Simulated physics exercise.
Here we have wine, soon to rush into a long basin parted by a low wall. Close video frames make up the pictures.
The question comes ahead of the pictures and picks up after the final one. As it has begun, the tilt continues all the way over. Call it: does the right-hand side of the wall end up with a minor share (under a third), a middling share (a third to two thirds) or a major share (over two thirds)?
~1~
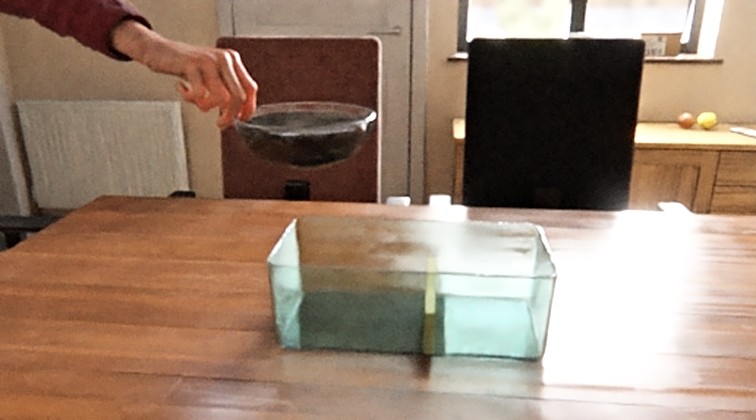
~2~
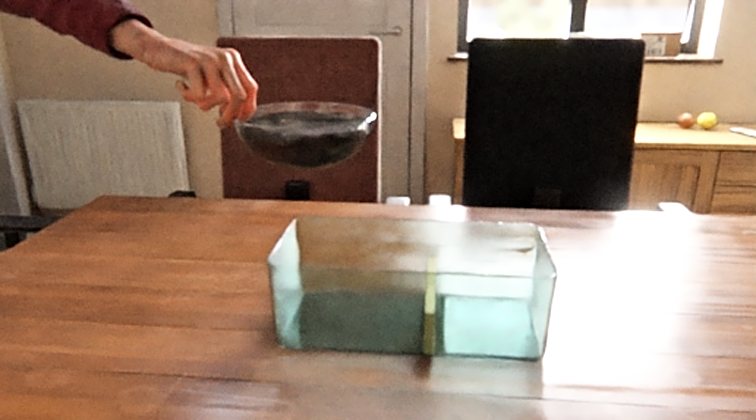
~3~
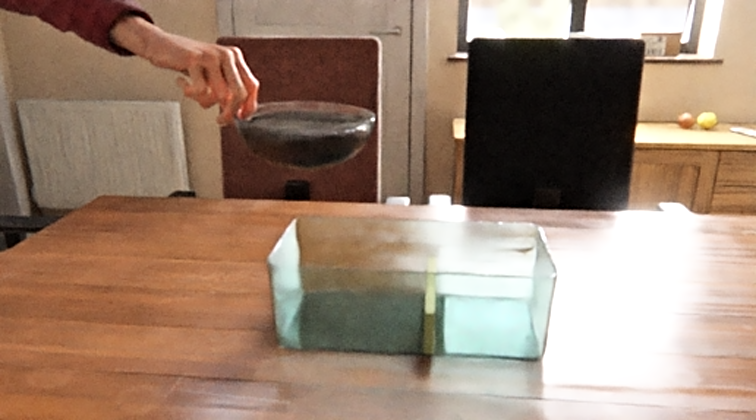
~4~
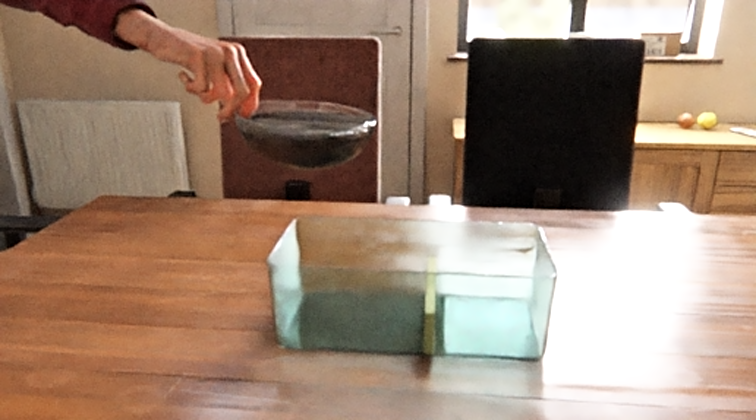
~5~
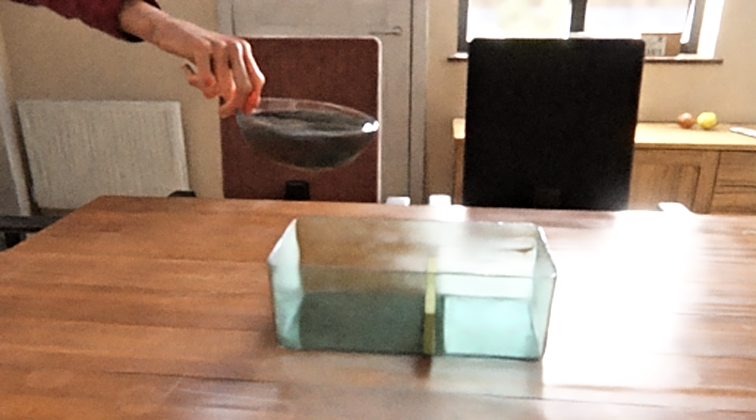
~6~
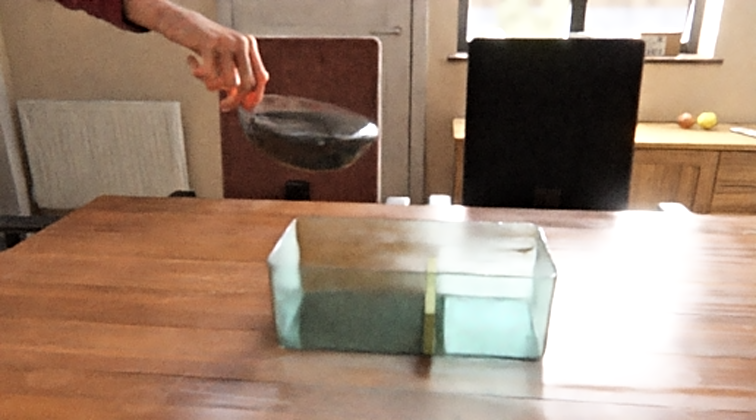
The right side gets a minor share.
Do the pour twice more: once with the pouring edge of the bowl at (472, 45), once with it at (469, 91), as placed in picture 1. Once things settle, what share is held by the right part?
It comes to 80 % the first time and 90 % the second.
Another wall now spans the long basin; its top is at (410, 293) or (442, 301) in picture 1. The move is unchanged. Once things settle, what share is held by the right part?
Roughly 65 per cent first and roughly 15 per cent second.
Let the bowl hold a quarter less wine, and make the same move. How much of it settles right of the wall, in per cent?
10 %.
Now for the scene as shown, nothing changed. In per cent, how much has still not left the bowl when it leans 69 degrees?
Near 25 in a hundred still remains.
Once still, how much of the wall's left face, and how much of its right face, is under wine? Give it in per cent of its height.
Left 30 per cent, right 10.
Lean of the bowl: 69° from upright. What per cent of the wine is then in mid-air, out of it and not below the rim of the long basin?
45 %.
A moment on, the bowl is tipped part way and 23 per cent is still to pour, 20 is left of the wall and 13 right of it.
Next, the bowl is tipped on its side and 0 per cent is still to pour, 71 is left of the wall and 25 right of it.
Then the bowl is tipped right over and 0 per cent is still to pour, 73 is left of the wall and 25 right of it.
Later the bowl is tipped right over and 0 per cent is still to pour, 73 is left of the wall and 25 right of it.
Finally, 73 per cent lies left of the wall, 25 right of it and 2 outside.
